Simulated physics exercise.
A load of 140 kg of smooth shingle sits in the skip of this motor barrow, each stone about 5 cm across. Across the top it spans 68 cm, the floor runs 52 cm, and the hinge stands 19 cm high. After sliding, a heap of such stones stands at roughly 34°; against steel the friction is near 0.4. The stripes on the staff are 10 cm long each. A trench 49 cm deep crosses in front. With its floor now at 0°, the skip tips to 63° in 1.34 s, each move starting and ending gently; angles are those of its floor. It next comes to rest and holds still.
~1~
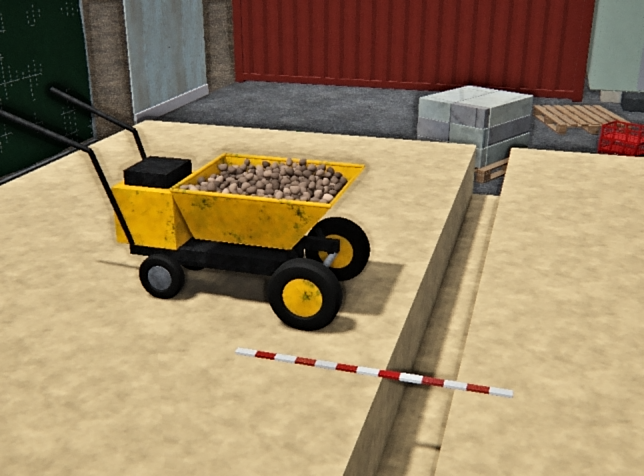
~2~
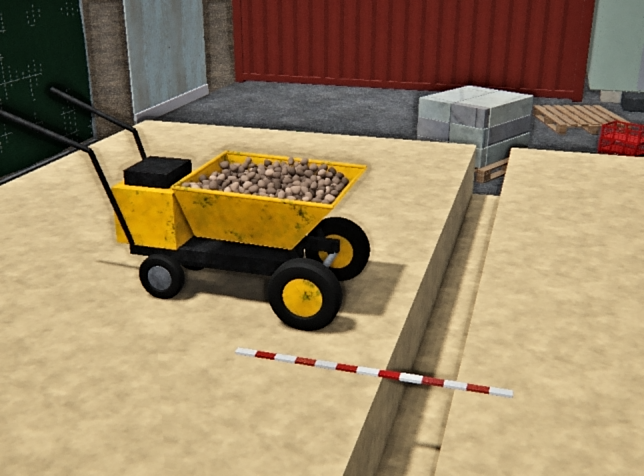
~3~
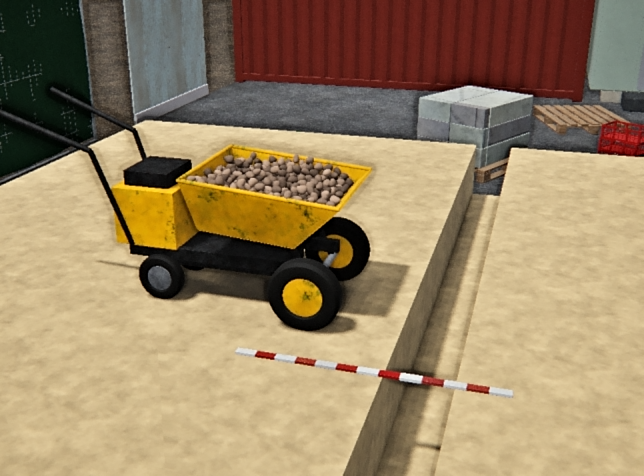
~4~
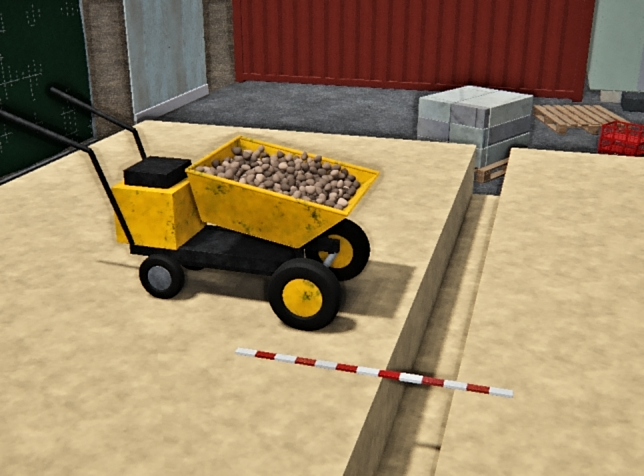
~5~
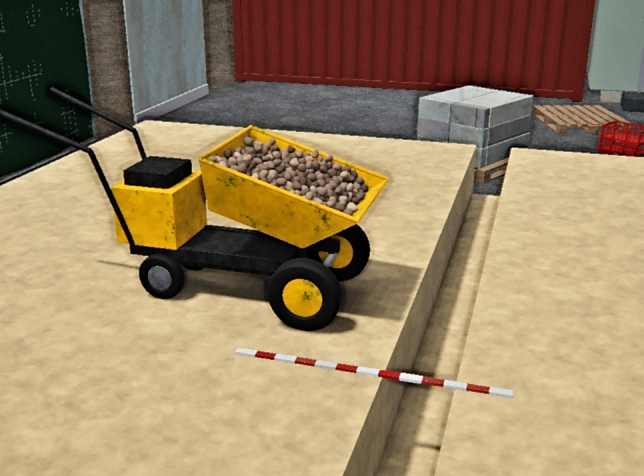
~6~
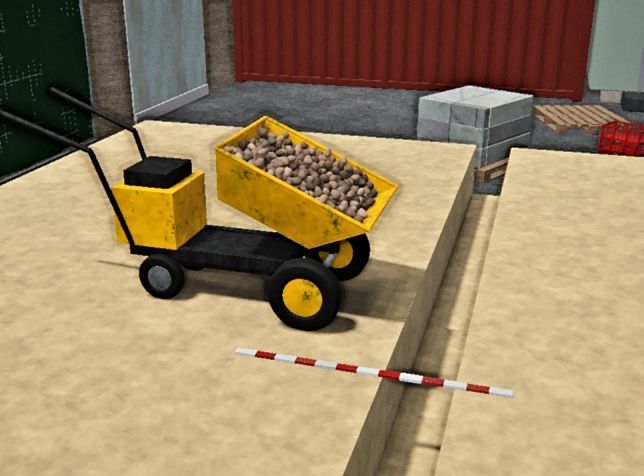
The yellow skip on a small motor barrow, loaded with brown stones, tilted slowly and then more steeply to the right, its back end rising while the wheels stayed still on the sandy ground.
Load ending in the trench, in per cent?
76 per cent.
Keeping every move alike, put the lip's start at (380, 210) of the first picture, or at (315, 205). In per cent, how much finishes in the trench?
About 25 per cent from the first spot, about 95 from the second.
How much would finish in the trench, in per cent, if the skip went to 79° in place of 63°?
Share in trench: Approx. 80%.
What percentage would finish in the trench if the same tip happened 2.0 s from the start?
That would give about 80 percent.
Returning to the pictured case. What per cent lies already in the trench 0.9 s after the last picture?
Close to 35 per cent has got there by then.
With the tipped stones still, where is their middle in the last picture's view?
I'd put it close to (447, 382).
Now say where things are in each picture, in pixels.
In the first frame, lip at (331, 206), floor tilted 0°, highest stones at (295, 169).
In the second frame, the skip is at 1°, its lip at (333, 207); the top of the load is at (291, 167).
In the third frame, lip at (339, 210), floor tilted 5°, highest stones at (265, 164).
In the fourth frame, lip at (348, 215), floor tilted 10°, highest stones at (252, 158).
In the fifth frame, the skip is at 16°, its lip at (359, 221); the top of the load is at (253, 149).
In the sixth frame, lip at (369, 230), floor tilted 24°, highest stones at (265, 140).
Then, 0.4 s after the last picture the floor is at 53°, 100 % in the skip; the foremost stones are at (414, 248).
Then, 0.9 s after the last picture the floor is at 63°, 57 % in the skip, 34 % in the trench, 9 % past the trench; the foremost stones are at (508, 333).
Then, 1.2 s after the last picture the floor is at 63°, 25 % in the skip, 51 % in the trench, 24 % past the trench; the foremost stones are at (613, 345).
Then, 3.2 s after the last picture the floor is at 63°, 0 % in the skip, 76 % in the trench, 24 % past the trench; the foremost stones are past the picture's edge.
